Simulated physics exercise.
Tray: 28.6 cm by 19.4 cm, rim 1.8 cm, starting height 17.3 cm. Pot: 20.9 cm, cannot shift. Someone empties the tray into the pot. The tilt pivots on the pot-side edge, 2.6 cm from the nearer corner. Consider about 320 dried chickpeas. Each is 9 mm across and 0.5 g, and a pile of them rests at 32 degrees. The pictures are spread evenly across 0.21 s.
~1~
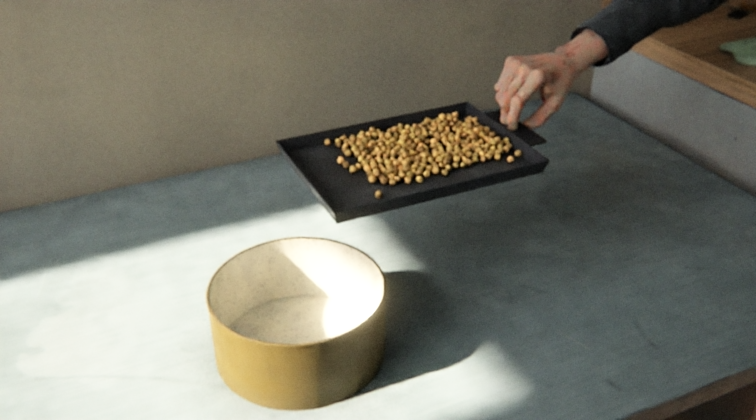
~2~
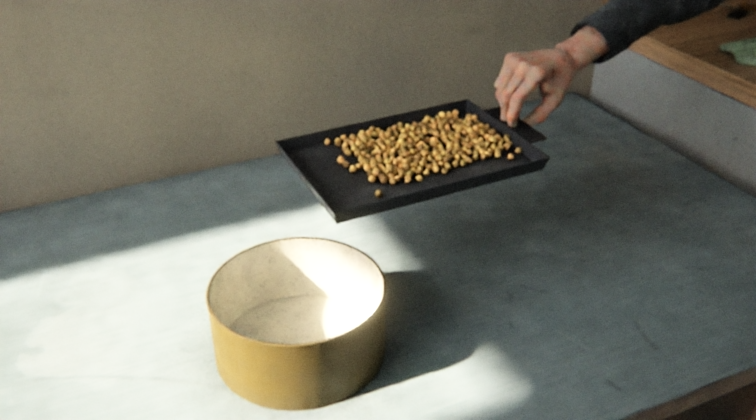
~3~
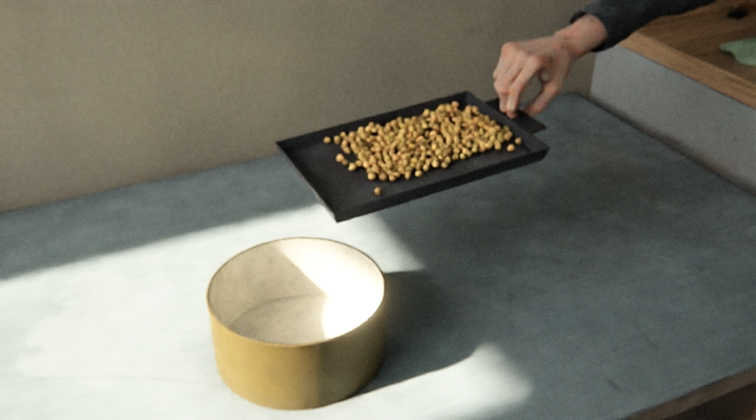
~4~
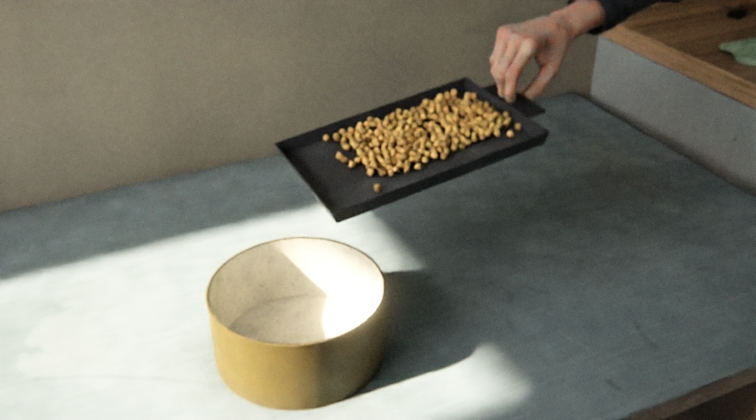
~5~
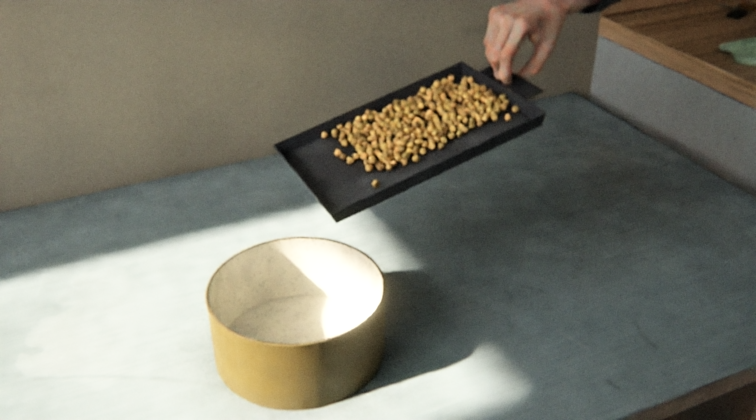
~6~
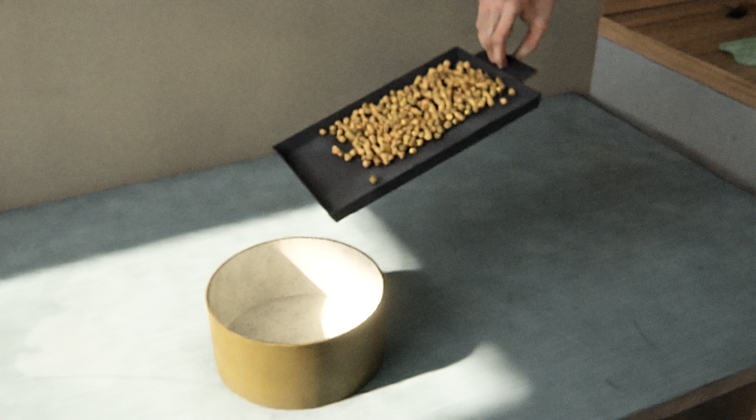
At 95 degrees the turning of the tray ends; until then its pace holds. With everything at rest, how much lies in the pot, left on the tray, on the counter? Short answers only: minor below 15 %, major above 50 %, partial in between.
As I see it, pot: A good amount; tray: Not much; counter: Over half.
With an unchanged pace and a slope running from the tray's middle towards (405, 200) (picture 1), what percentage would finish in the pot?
Estimate: Near 65 per cent.
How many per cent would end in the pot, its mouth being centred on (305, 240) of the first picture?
With the pot there, close to 75 per cent.
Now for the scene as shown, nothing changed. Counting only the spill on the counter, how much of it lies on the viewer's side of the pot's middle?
Some 0 per cent.
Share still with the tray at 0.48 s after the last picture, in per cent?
About 50%.
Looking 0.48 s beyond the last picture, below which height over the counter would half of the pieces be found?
Some 16 cm.
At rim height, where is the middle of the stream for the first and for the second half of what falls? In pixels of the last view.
Early: About (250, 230); late: About (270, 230).
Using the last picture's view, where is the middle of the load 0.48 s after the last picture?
At that moment the load's centre is around (272, 186).
Then, 0.29 s after the last picture, tilt 57 degrees; the tray holds 100 %, the pot 0 %.
Then, 0.48 s after the last picture, tilt 81 degrees; the tray holds 50 %, the pot 5 %.
Then, 0.80 s after the last picture, tilt 95 degrees; the tray holds 5 %, the pot 30 %.
In the end, pot 30 %, tray 0 %, counter 70 %.
